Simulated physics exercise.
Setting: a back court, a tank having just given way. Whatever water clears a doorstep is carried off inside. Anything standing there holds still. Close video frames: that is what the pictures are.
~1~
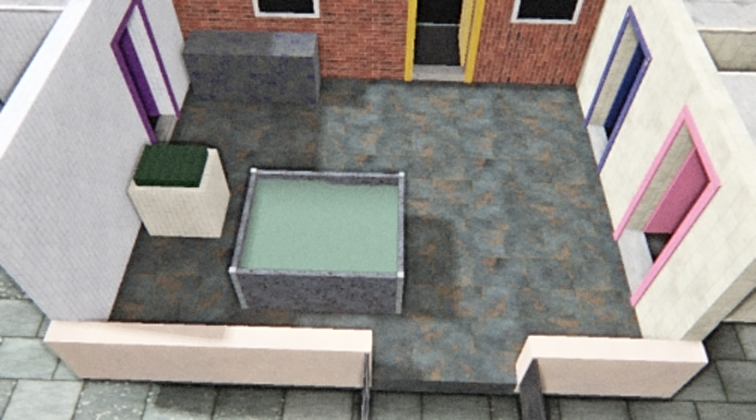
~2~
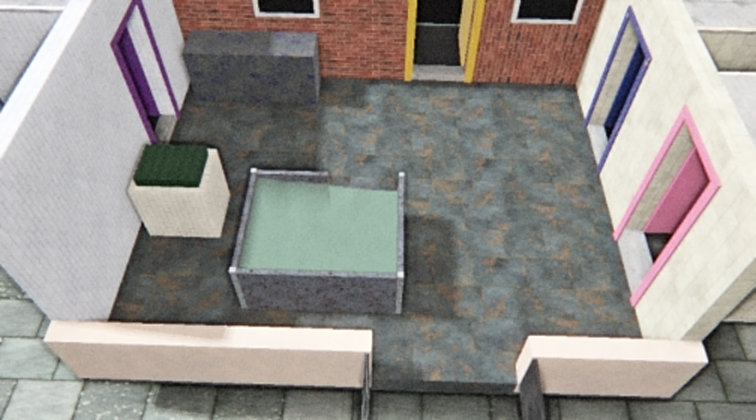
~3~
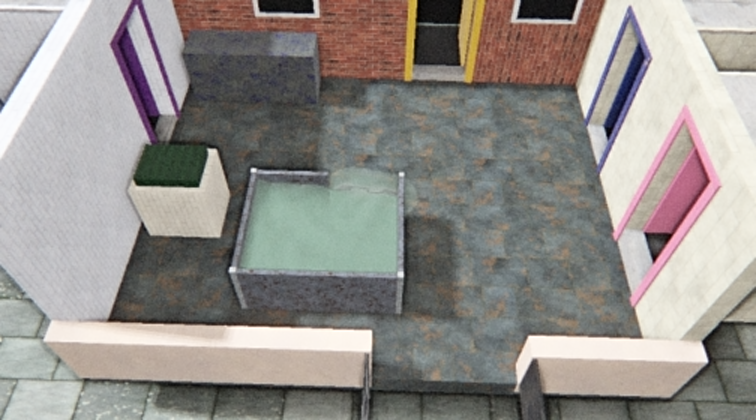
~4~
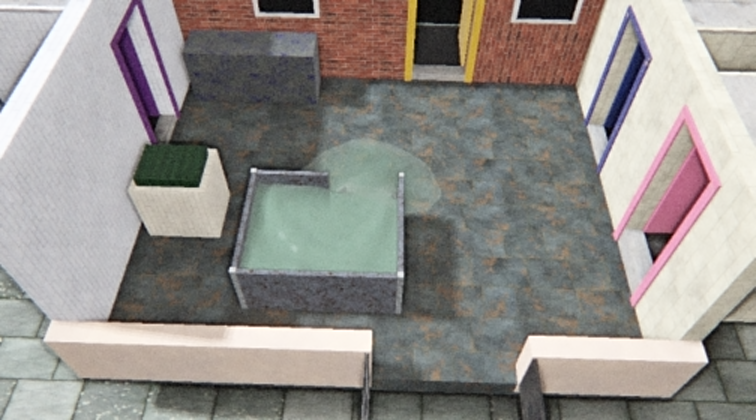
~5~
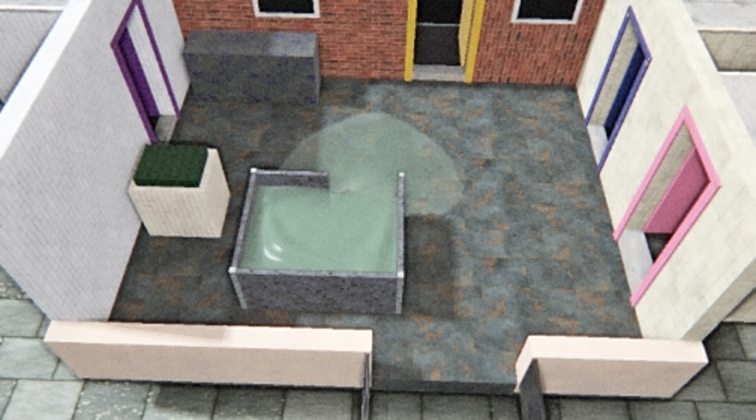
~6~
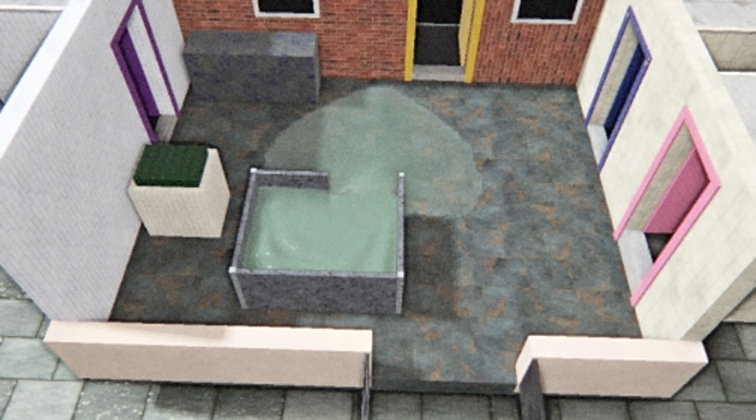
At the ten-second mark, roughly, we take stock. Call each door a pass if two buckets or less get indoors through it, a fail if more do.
Pink door: Pass, purple door: Pass, yellow door: Fail, blue door: Fail.
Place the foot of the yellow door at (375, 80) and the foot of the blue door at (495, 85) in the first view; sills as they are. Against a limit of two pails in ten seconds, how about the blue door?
Here the blue door exceeds it.
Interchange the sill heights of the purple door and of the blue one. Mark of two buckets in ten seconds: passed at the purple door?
Looking at it again, the purple door breaks the threshold.
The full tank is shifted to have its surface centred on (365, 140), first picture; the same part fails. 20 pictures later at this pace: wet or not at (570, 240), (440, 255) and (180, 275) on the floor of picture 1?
One after the other: Reached, untouched, untouched.
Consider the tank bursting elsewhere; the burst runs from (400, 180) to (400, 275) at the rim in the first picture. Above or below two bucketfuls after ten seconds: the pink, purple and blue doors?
Pink door: Above the limit; purple door: Below the limit; blue door: Above the limit.
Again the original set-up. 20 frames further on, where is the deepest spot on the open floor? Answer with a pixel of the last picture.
My finger goes to (573, 87).
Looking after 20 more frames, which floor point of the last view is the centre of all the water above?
Close to (392, 158), I reckon.
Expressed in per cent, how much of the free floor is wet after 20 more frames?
That should be about 50 %.
A moment on, water covers 35 % of the floor; the pink door not reached, the purple door not reached, the yellow door under two buckets in, the blue door not reached.
Next, water covers 40 % of the floor; the pink door not reached, the purple door not reached, the yellow door over two buckets in, the blue door wet at the sill, nothing in.
Then, water covers 50 % of the floor; the pink door not reached, the purple door wet at the sill, nothing in, the yellow door far over two buckets in, the blue door under two buckets in.
Later, water covers 80 % of the floor; the pink door wet at the sill, nothing in, the purple door under two buckets in, the yellow door far over two buckets in, the blue door far over two buckets in.
In the end, water covers 95 % of the floor; the pink door wet at the sill, nothing in, the purple door under two buckets in, the yellow door far over two buckets in, the blue door far over two buckets in.
